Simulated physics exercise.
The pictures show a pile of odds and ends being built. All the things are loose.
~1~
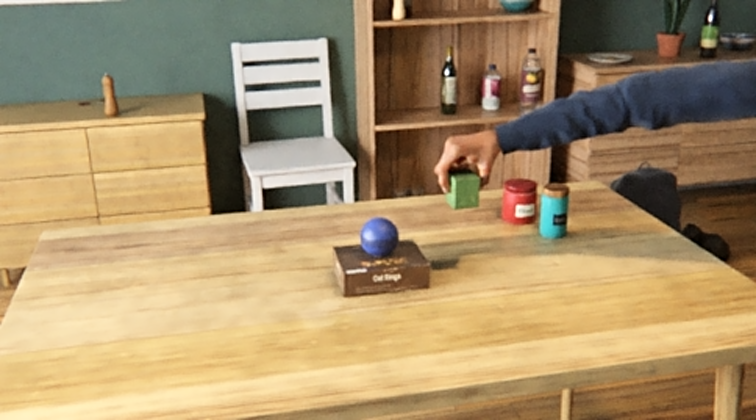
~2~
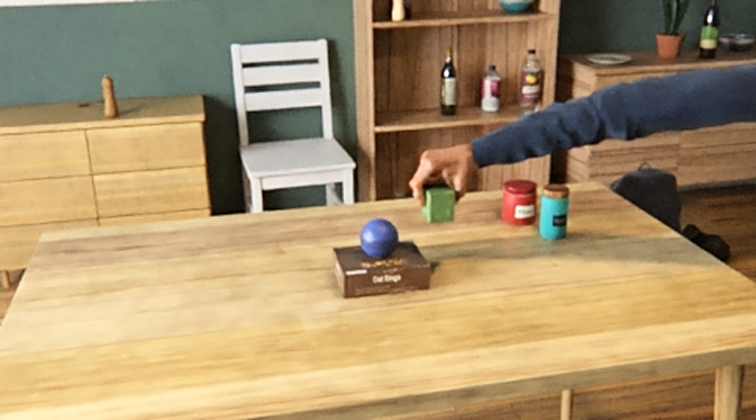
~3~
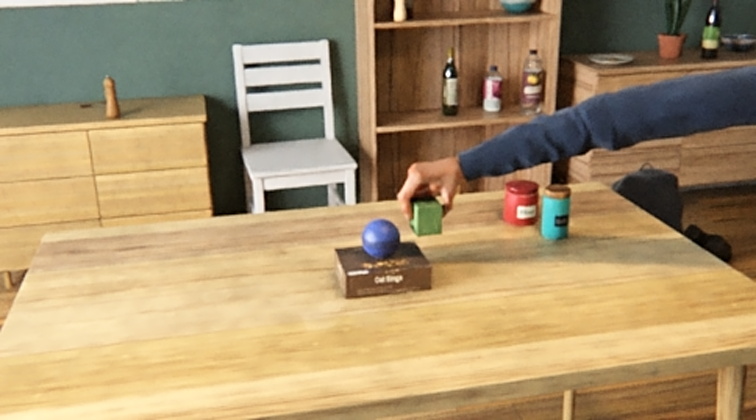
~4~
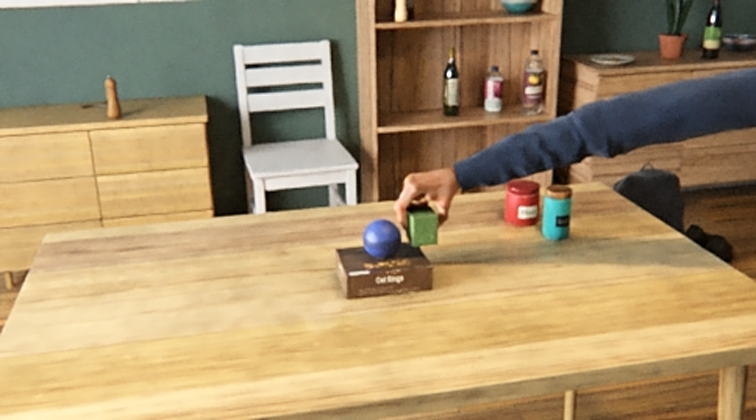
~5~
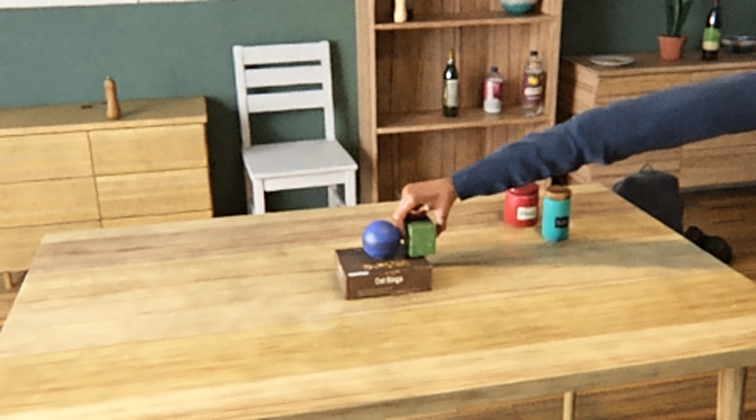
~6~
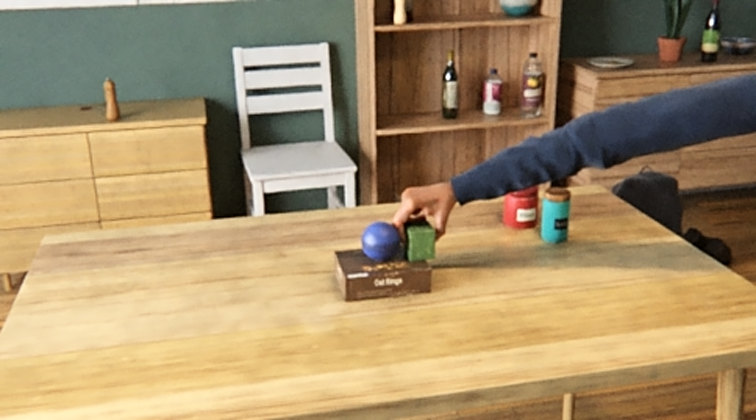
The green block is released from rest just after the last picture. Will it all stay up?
As it turns out, it stays up.
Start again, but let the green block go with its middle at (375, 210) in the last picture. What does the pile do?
Then it gives way.
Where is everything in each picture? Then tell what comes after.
The first picture shows coming down; green block (463, 189); red jar (520, 201).
The second picture shows coming down; green block (438, 203); turquoise jar (555, 212).
The third picture shows coming down; green block (426, 216); red jar (522, 203).
The fourth picture shows coming down; green block (422, 226); turquoise jar (558, 212).
The fifth picture shows coming down; green block (420, 236); red jar (522, 204).
The sixth picture shows set down, still held; green block (419, 240); turquoise jar (556, 215).
Then, 0.40 s after the last picture, nothing has stirred.
Then, 1.10 s after the last picture, green block resting near (420, 241).
At rest, all 5 in place. Seen from the same camera at the end, green block near (420, 241). The pile holds.
